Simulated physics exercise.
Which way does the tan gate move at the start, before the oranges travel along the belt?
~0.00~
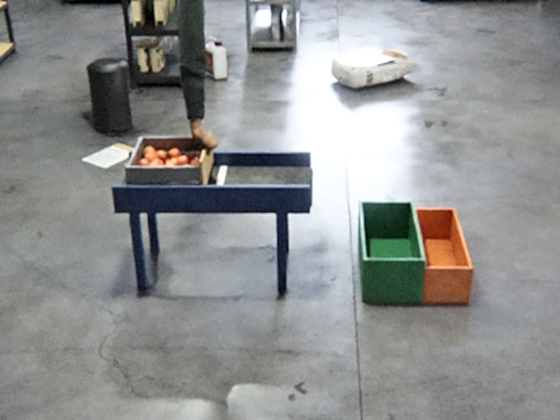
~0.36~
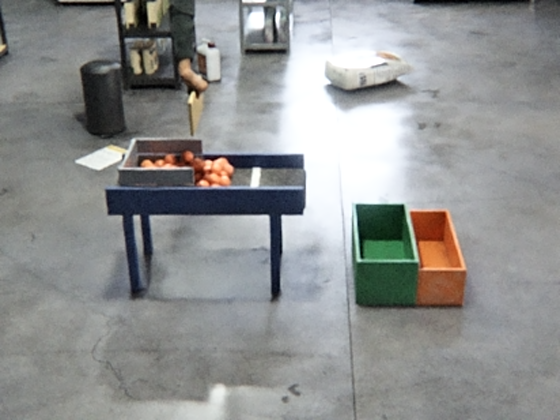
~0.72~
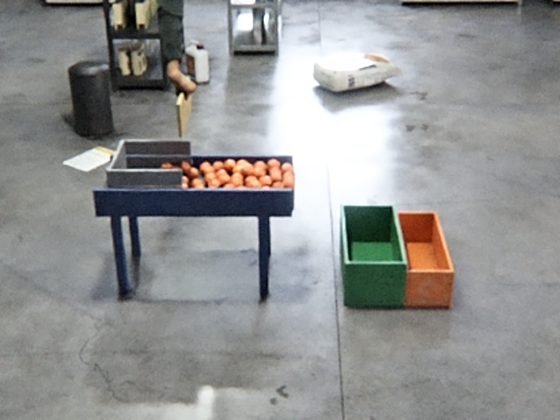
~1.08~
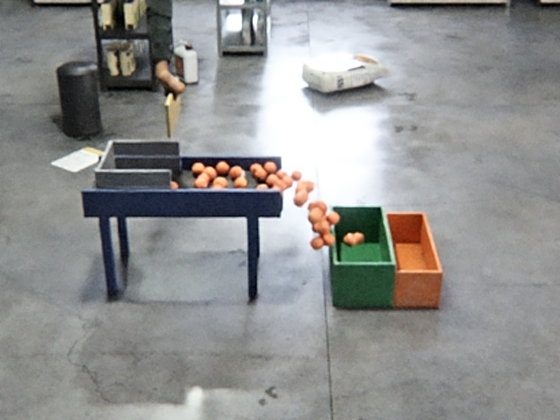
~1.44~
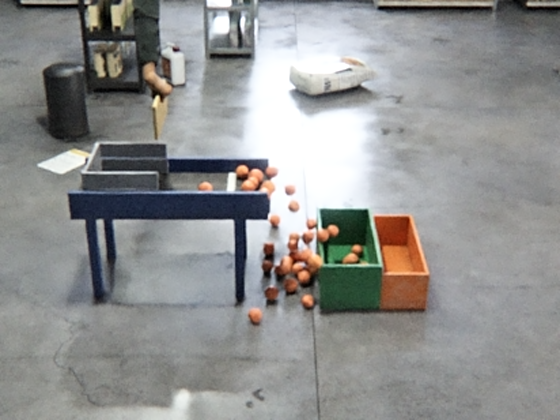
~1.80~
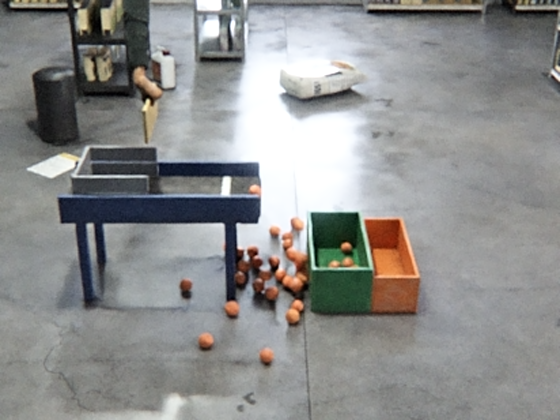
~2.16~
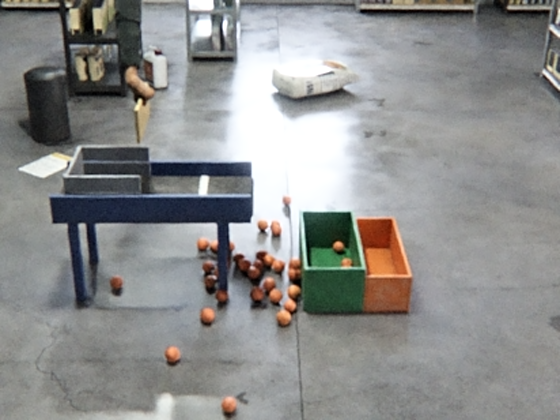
It moves up, lifted clear of the pen by the hand.
Oranges sit in a grey pen on a blue-framed table with a dark belt, while a hand holds the small tan gate at the pen's right side. The hand lifts the gate clear, and the oranges ride right along the belt behind a white stripe. They spread over the belt, then spill off its right end toward a green box and an orange tote. A few drop into the green box, but most fall short and scatter on the floor. By the end the belt is clear, the orange tote is empty, and most of the oranges lie on the ground before the green box.
